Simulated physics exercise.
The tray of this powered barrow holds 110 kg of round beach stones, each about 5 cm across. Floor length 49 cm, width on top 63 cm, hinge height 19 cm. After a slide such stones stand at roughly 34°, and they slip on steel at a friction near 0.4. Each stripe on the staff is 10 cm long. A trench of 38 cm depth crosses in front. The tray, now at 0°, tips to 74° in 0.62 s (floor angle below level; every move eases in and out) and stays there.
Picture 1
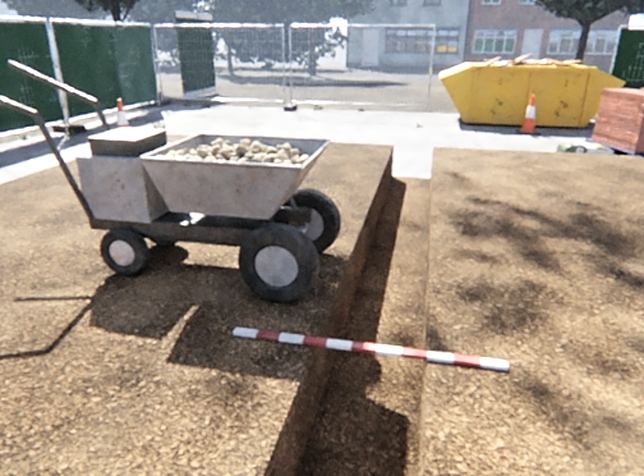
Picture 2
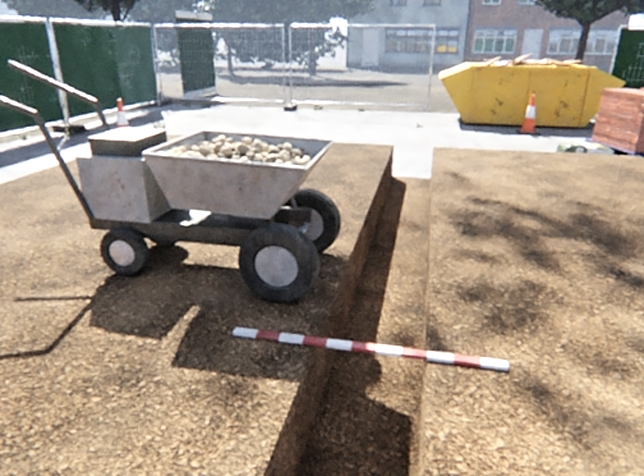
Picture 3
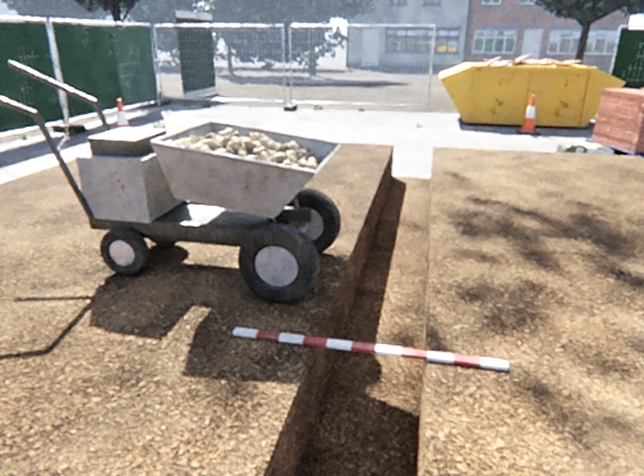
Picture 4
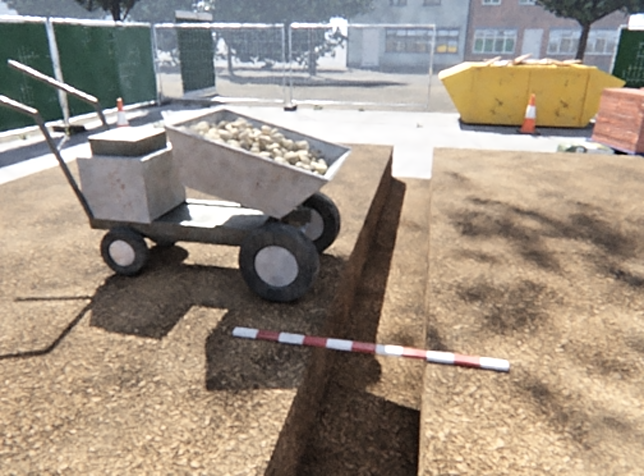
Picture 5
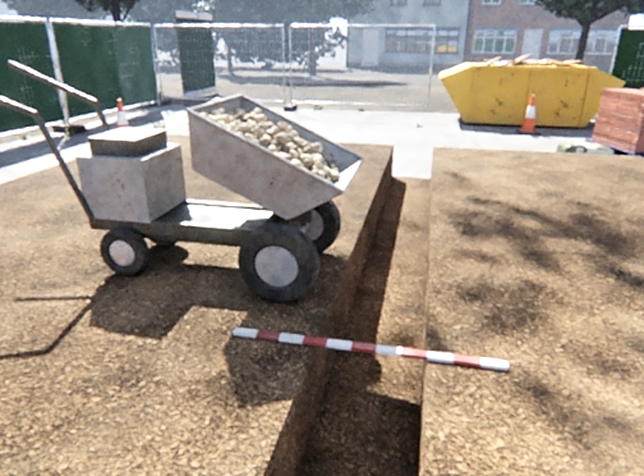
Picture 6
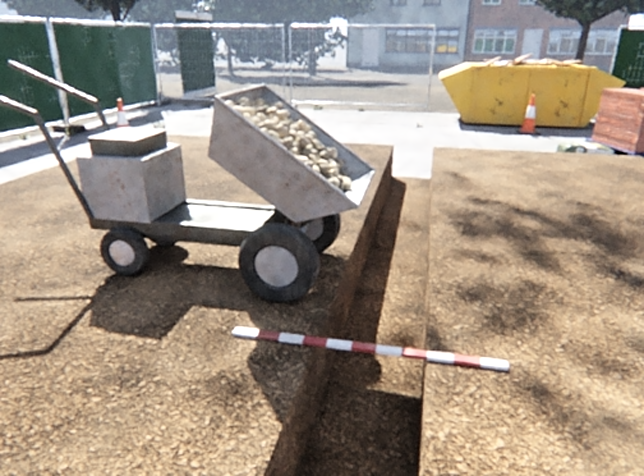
The grey tray of round stones on a small wheeled barrow started out level, then tilted steadily steeper, its back rising and its front lip dipping to the right beside a narrow trench.
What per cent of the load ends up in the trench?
Roughly 43 per cent ends in the trench.
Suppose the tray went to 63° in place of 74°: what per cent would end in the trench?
In that case some 50 per cent.
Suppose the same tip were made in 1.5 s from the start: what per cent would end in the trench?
It would be near 60 per cent.
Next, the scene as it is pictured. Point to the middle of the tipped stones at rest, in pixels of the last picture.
Near (451, 286).
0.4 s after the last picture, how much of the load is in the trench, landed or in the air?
About 20 per cent by then.
Then, 0.2 s after the last picture the floor is at 62°, 100 % in the tray; the foremost stones are at (374, 223).
Then, 0.4 s after the last picture the floor is at 74°, 60 % in the tray, 18 % in the trench, 22 % past the trench; the foremost stones are at (468, 292).
Then, 0.8 s after the last picture the floor is at 74°, 10 % in the tray, 32 % in the trench, 57 % past the trench; the foremost stones are past the picture's edge.
Then, 2.7 s after the last picture the floor is at 74°, 0 % in the tray, 43 % in the trench, 57 % past the trench; the foremost stones are past the picture's edge.
